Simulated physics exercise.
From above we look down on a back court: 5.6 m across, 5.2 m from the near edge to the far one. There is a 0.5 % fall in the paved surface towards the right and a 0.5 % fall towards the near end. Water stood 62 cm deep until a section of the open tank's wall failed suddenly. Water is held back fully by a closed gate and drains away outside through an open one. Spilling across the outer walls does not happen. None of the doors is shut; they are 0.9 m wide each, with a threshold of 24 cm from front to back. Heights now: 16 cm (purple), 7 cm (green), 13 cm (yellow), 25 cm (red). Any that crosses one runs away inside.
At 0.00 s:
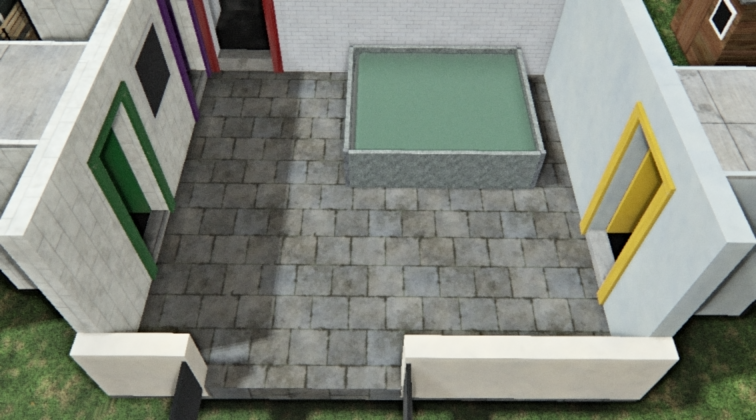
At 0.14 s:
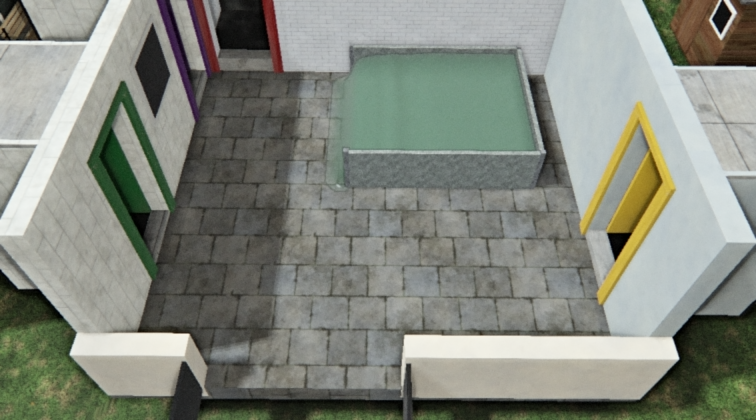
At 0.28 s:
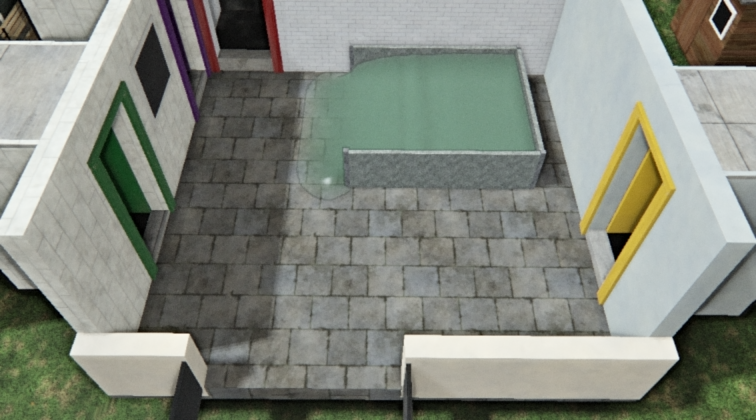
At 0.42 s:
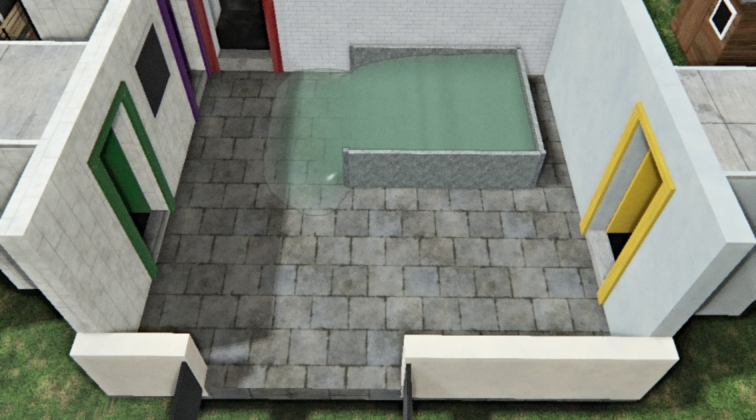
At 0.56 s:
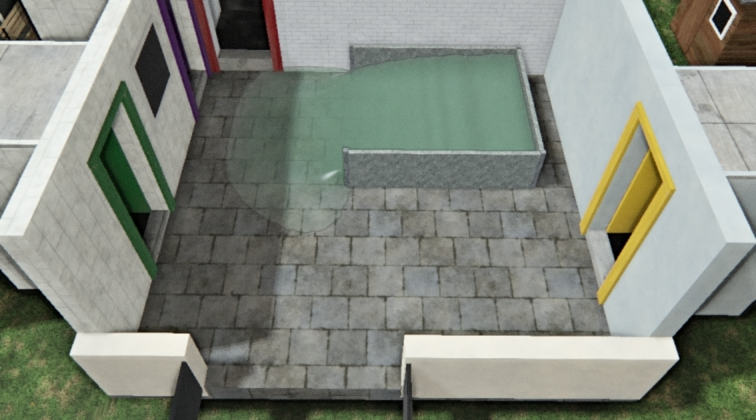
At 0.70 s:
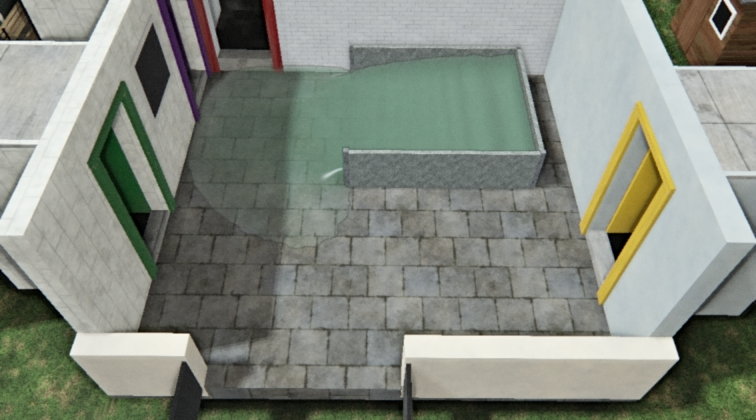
A paved back court is seen from above, enclosed by pale walls, with grass along its near edge. A grey stone tank of green water sits against the white back wall right of centre, with green, purple and red doorways at the left and back and a yellow one at the right. The tank's left side opens and water pours out, spreading leftward and nearer across the grey slabs in a thinning, rounded sheet.
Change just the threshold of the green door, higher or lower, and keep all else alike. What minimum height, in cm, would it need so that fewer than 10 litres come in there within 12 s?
About 18 cm.
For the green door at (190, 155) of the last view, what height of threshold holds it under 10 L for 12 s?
Something near 34 cm.
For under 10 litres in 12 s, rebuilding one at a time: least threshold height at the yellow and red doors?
About 6.5 cm at yellow and about 34 cm at red.
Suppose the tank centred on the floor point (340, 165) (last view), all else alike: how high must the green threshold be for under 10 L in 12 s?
About 34 cm.
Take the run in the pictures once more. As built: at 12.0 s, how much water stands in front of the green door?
About 7.0 cm.
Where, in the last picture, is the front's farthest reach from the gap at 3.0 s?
The farthest wet point sits near (130, 366).
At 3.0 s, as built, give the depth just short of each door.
Centimetres: Purple = 36, green = 16, yellow = 0, red = 34.
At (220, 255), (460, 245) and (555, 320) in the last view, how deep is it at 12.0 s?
About 6, 2 and 8 cm.
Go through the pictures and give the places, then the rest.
In the first picture, the open tank at (439, 100) is whole and still, 62 cm deep; the green door at (139, 191) is dry.
In the second picture, the gap is at (352, 120), the front 0.2 m out at (333, 182); the back of the open tank holds 62 cm.
In the third picture, the gap is at (352, 121), the front 0.7 m out at (304, 176); the back of the open tank holds 62 cm.
In the fourth picture, the front is at (268, 160), 1.2 m from the gap at (352, 123); 3.0 m2 of floor is wet, 62 cm left at the back.
In the fifth picture, the gap is at (352, 123), the front 1.7 m out at (231, 162); the back of the open tank holds 62 cm.
In the sixth picture, water pours out at (352, 123) and has run 2.3 m, to (195, 159); about 7 cm deep outside, 61 cm at the back; 0.9 m in a straight line remain to the green door at (139, 191).
After 1.4 s water covers 35 % of the floor, deepest (42 cm) near (205, 90); 14 cm at the green door, 1 litre in over its 7 cm threshold.
After 3.0 s water covers 45 % of the floor, deepest (38 cm) near (130, 366); 16 cm at the green door, 59 litres in over its 7 cm threshold.
After 12.0 s water covers 95 % of the floor, deepest (14 cm) near (557, 126); 7 cm at the green door, 124 litres in over its 7 cm threshold.
At the green door as built, the water arrived by 1.2 s and peaked near 18 cm at 2.2 s.
Run again over the same 12 s with other heights there, 23 litres in over 15 cm, 4 litres over 20 cm. The limit of 10 litres is kept from about 18 cm up.
